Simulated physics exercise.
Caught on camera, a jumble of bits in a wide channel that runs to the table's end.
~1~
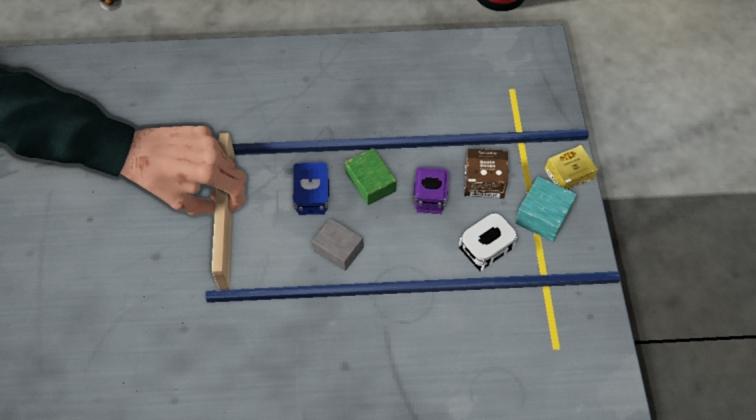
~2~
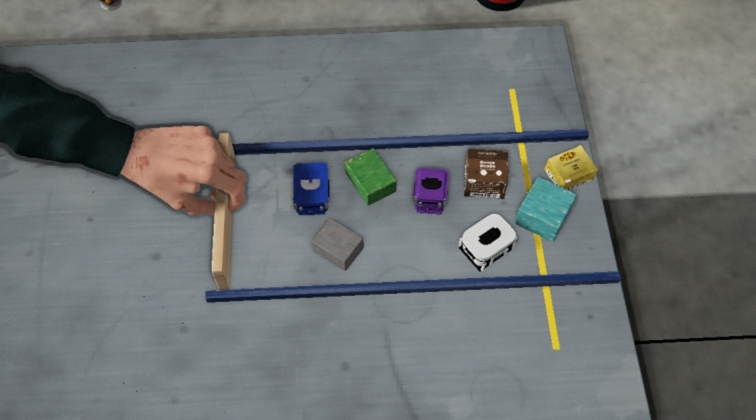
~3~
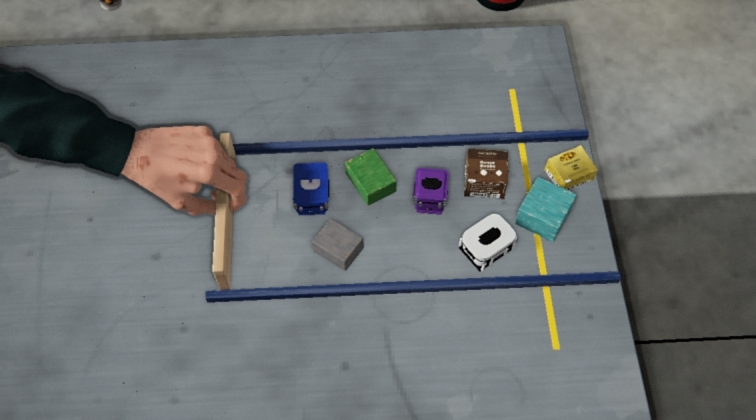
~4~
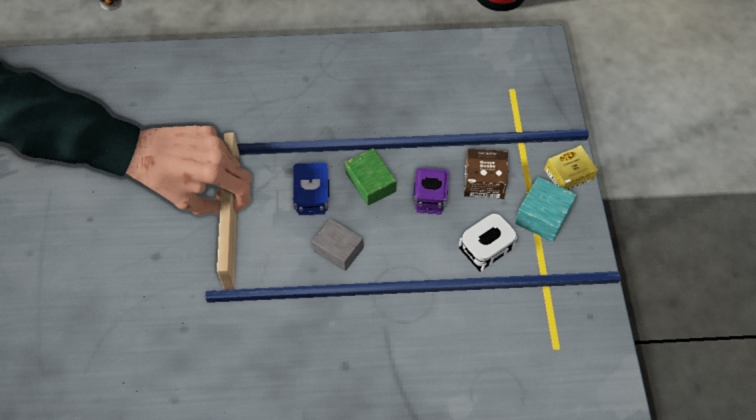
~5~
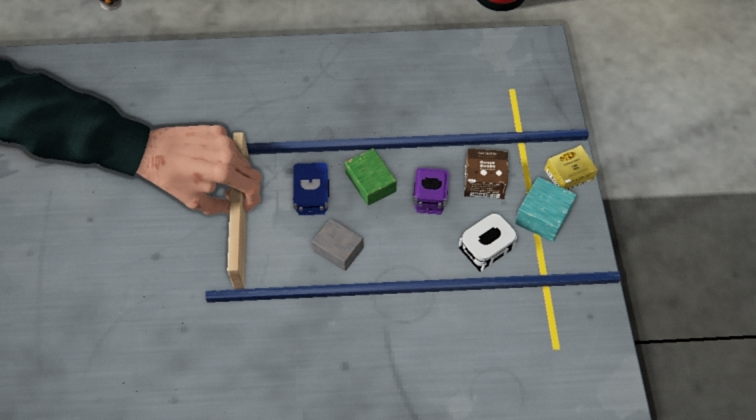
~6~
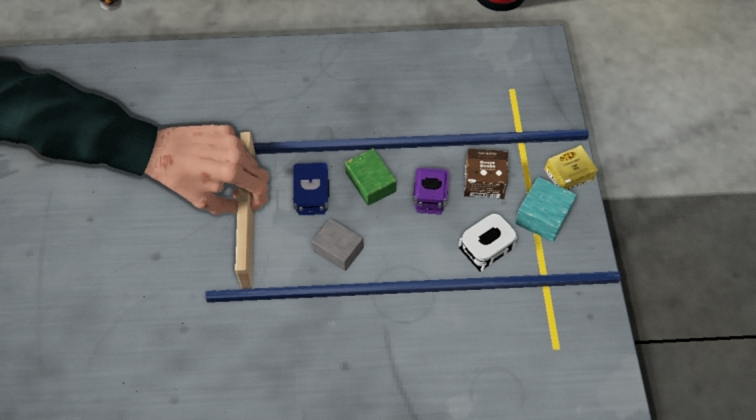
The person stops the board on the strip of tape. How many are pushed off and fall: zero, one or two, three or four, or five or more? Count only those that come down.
In the end the number that fall off is three or four.
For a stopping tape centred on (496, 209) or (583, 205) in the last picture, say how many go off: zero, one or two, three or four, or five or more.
For each place: One or two; five or more.
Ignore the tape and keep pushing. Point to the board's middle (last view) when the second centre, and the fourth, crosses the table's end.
Its middle is around (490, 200) and later (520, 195).
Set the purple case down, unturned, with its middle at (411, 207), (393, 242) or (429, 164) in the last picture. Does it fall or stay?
Place by place, it remains up; holds on; goes over.
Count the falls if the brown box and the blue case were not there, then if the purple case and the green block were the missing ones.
Fallen: 1, and 1 in the other try.
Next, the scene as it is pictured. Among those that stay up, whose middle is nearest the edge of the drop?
That is the white case.
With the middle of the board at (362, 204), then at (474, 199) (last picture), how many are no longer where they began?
First 4, then 8.
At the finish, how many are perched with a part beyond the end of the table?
Overhanging: 1.
Soon after, none off yet; yellow box at rest near (571, 170); turquoise block at rest near (546, 210); brown box moving near (492, 173).
In the end, the number that fall off is three or four; gone, purple case, brown box, turquoise block and yellow box.
